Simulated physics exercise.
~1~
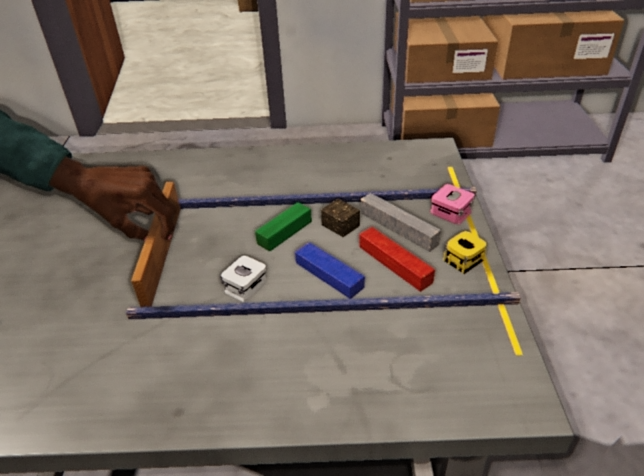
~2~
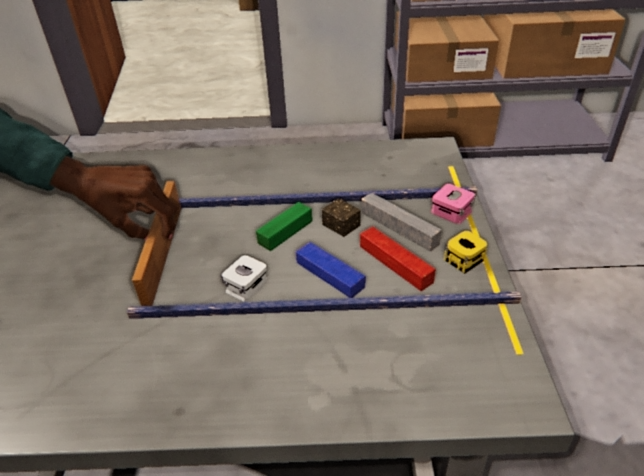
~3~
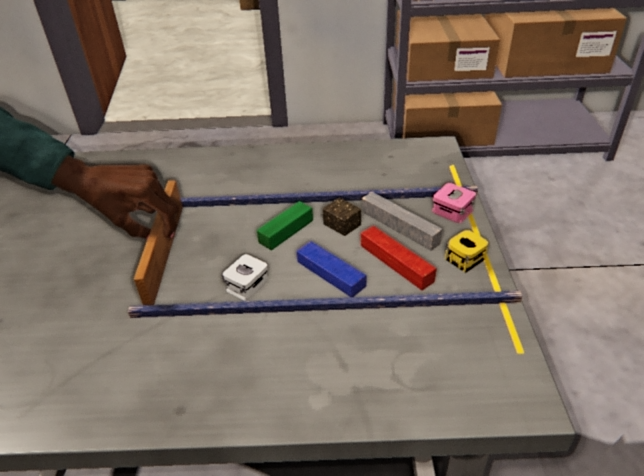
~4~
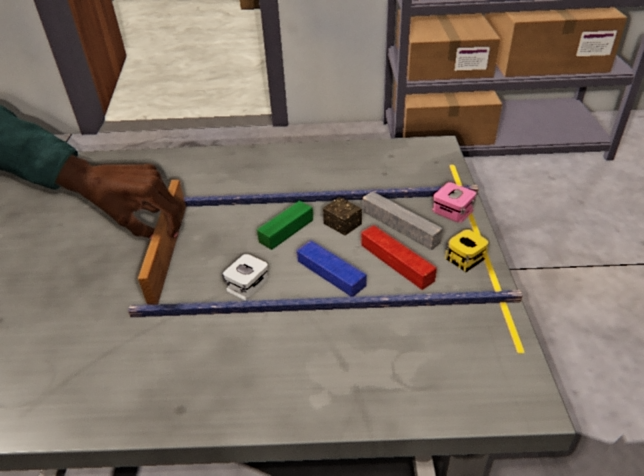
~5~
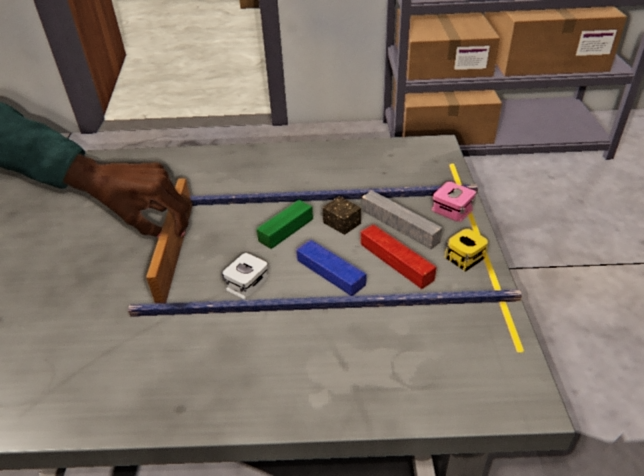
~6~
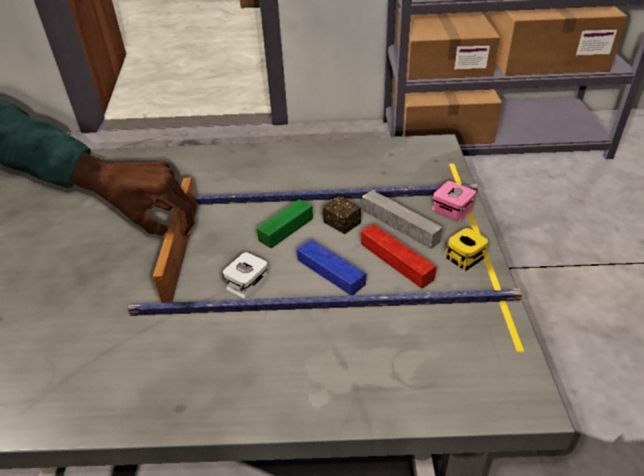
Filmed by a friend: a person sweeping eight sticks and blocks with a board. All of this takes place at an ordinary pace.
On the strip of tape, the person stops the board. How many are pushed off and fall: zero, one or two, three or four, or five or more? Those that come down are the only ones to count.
Band: Five and up.
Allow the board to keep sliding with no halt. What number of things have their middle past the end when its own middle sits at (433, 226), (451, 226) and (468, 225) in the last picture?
By position: 2 / 4 / 6.
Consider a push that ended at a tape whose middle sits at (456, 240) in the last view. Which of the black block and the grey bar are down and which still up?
Here the black block is on by the end and the grey bar is off by the end.
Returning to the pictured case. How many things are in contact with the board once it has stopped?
Well, it touches 2.
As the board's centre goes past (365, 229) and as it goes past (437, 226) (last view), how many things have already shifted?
At that stage 6; at the next, 8.
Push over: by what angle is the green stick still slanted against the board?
The angle is about 0 degrees.
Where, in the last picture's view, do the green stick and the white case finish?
(482, 211) and (508, 263), roughly.
A little later, none off yet; pink case at rest near (454, 202); yellow case at rest near (466, 249); grey bar at rest near (401, 218).
Next, none off yet; pink case at rest near (454, 202); yellow case at rest near (466, 249); grey bar shifted a little near (414, 214).
Later still, none off yet; pink case tilted well over near (503, 218); yellow case tilted well over near (526, 264); grey bar shifted about its own width near (485, 213).
When it is over, the number that fall off is five or more; down, blue bar, black block, red bar, grey bar, yellow case and pink case.
